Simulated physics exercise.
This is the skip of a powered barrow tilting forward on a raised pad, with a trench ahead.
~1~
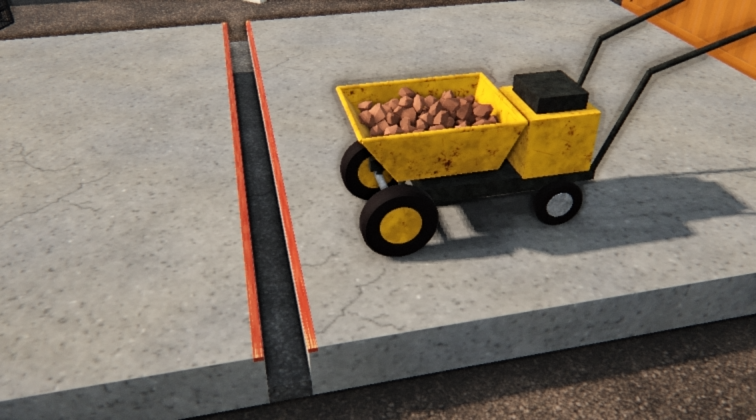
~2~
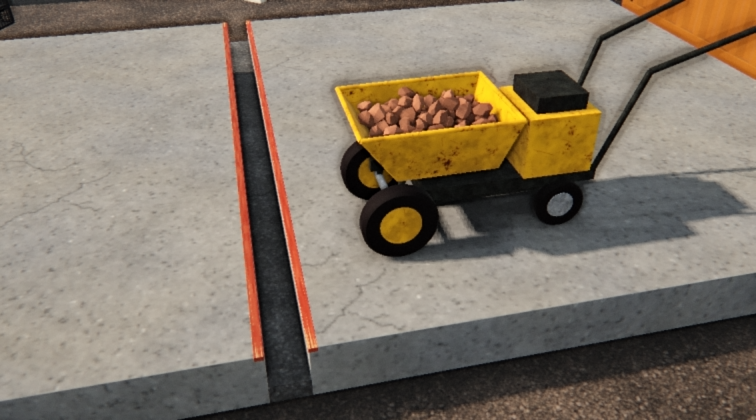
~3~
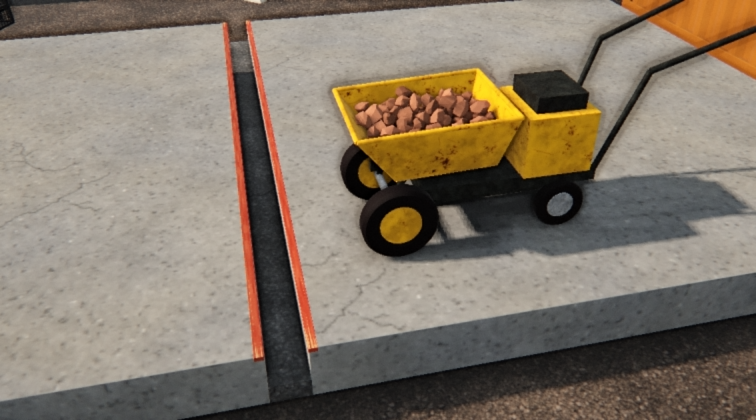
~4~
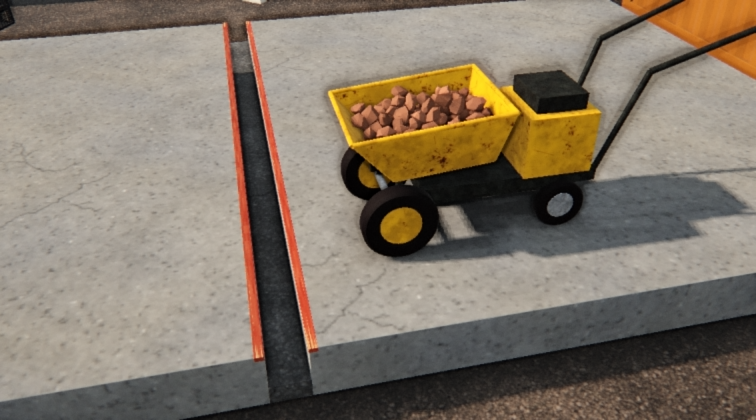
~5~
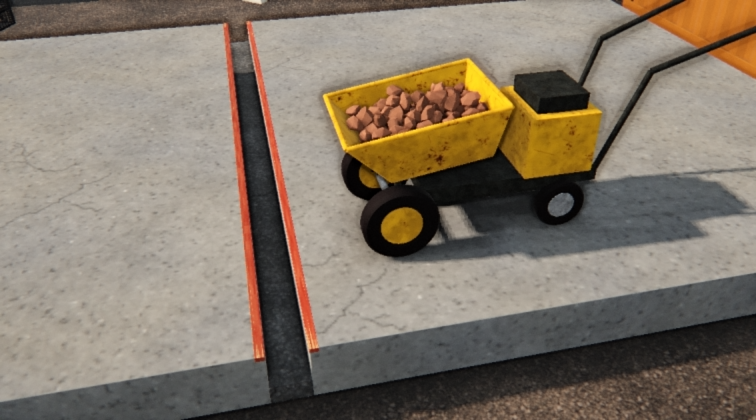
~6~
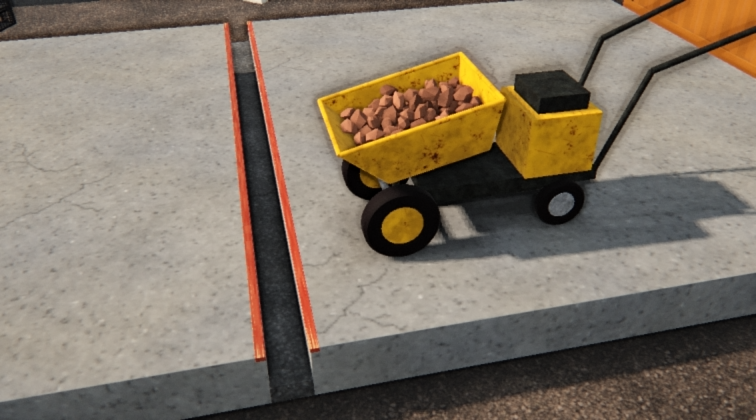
In this clip, a yellow powered barrow loaded with brown rubble stands on a concrete pad, right of a narrow trench with orange-red edges. Its skip is still at first, then tilts slightly forward to the left while the wheels stay put.
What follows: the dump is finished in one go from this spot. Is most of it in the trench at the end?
In the trench: More than half.
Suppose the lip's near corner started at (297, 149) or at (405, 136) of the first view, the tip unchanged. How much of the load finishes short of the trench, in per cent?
About 0 and 30 per cent.
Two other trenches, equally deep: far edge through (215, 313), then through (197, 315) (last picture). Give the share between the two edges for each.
Roughly 100 per cent, and 100 per cent.
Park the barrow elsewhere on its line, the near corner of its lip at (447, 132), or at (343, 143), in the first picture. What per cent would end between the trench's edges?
Near 10 % and 60 %.
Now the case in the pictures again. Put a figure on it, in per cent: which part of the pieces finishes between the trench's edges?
It comes to 75 per cent or so.
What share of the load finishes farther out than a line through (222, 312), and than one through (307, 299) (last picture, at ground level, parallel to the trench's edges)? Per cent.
Roughly 10 per cent, and 90 per cent.
Just after the last frame, skip tipped steeply; every one in the skip.
A moment on, skip tipped steeply; the larger part in the skip; just a few short of the trench; about a tenth in or heaped over the trench; just a few beyond it; just a few falling.
Further on, skip tipped right over; roughly a quarter in the skip; just a few short of the trench; roughly half in or heaped over the trench; about a tenth beyond it.
When it is over, skip tipped right over; about a tenth in the skip; just a few short of the trench; the larger part in or heaped over the trench; about a tenth beyond it.
